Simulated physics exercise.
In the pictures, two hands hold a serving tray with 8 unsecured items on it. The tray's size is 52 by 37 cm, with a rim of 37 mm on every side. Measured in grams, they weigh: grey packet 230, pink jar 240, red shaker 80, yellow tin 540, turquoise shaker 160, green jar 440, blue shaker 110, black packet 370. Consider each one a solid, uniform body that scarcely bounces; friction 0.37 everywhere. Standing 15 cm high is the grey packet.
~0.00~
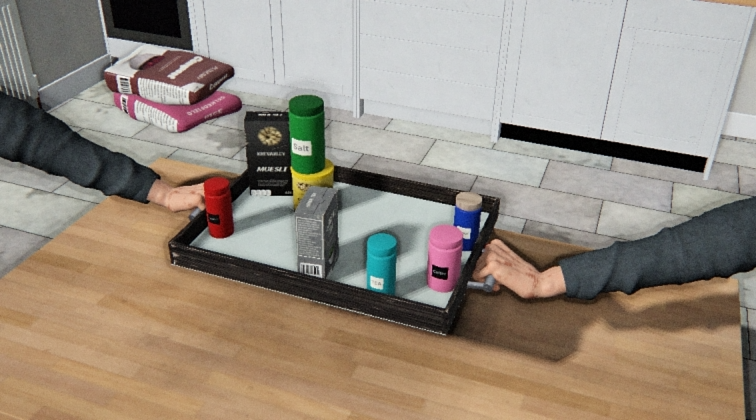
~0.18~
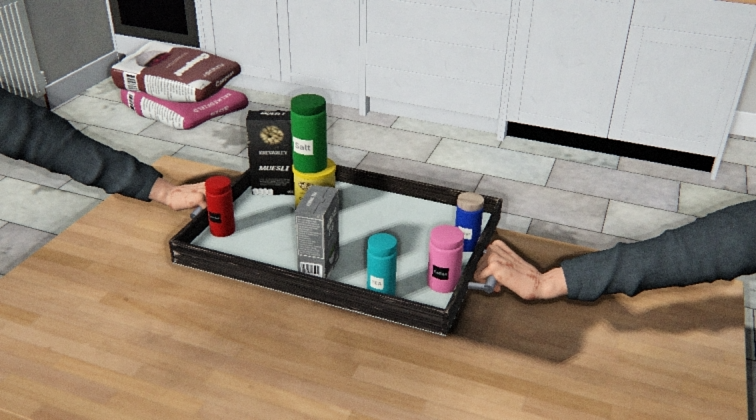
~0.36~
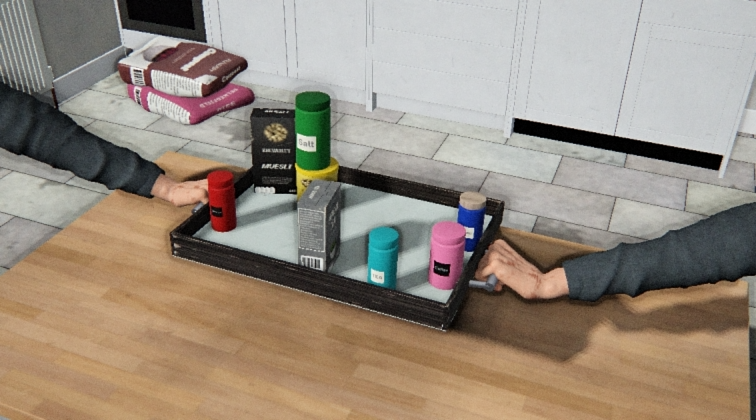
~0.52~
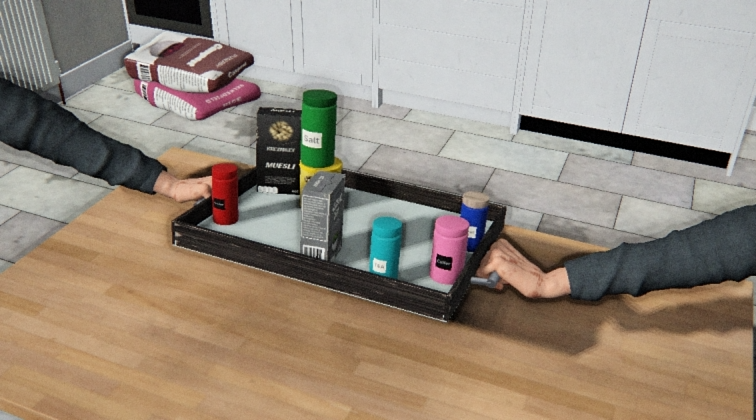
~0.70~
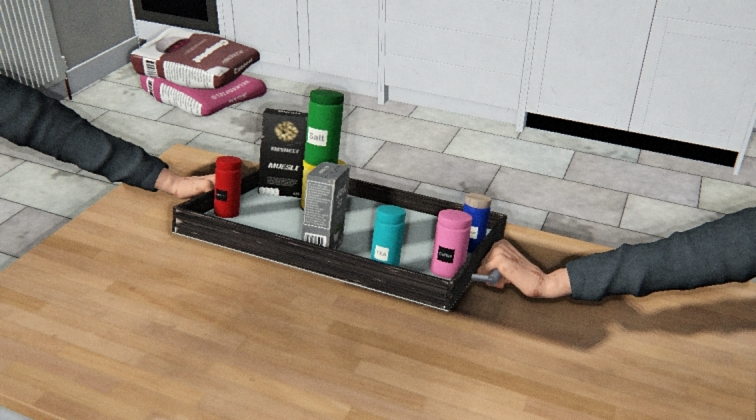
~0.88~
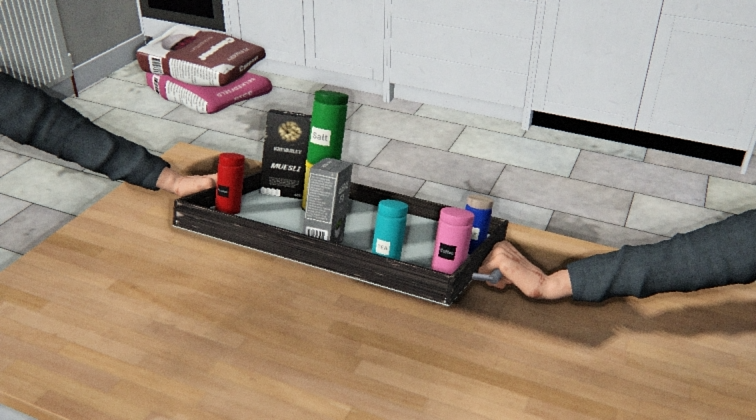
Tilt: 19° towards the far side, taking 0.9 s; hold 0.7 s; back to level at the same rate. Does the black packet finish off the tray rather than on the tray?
Yes.
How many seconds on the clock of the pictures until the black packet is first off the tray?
About 1.3 seconds.
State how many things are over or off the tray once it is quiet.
I count 1.
By 1.28 s, tray at 19°, far edge down; black packet now off the tray.
By 1.48 s, tray at 19°, far edge down.
By 2.18 s, tray at 8°, far edge down.
When it is over (3.1 s), off the tray, black packet; the other 7 within 5 cm of the start. In the last view, black packet near (334, 217).
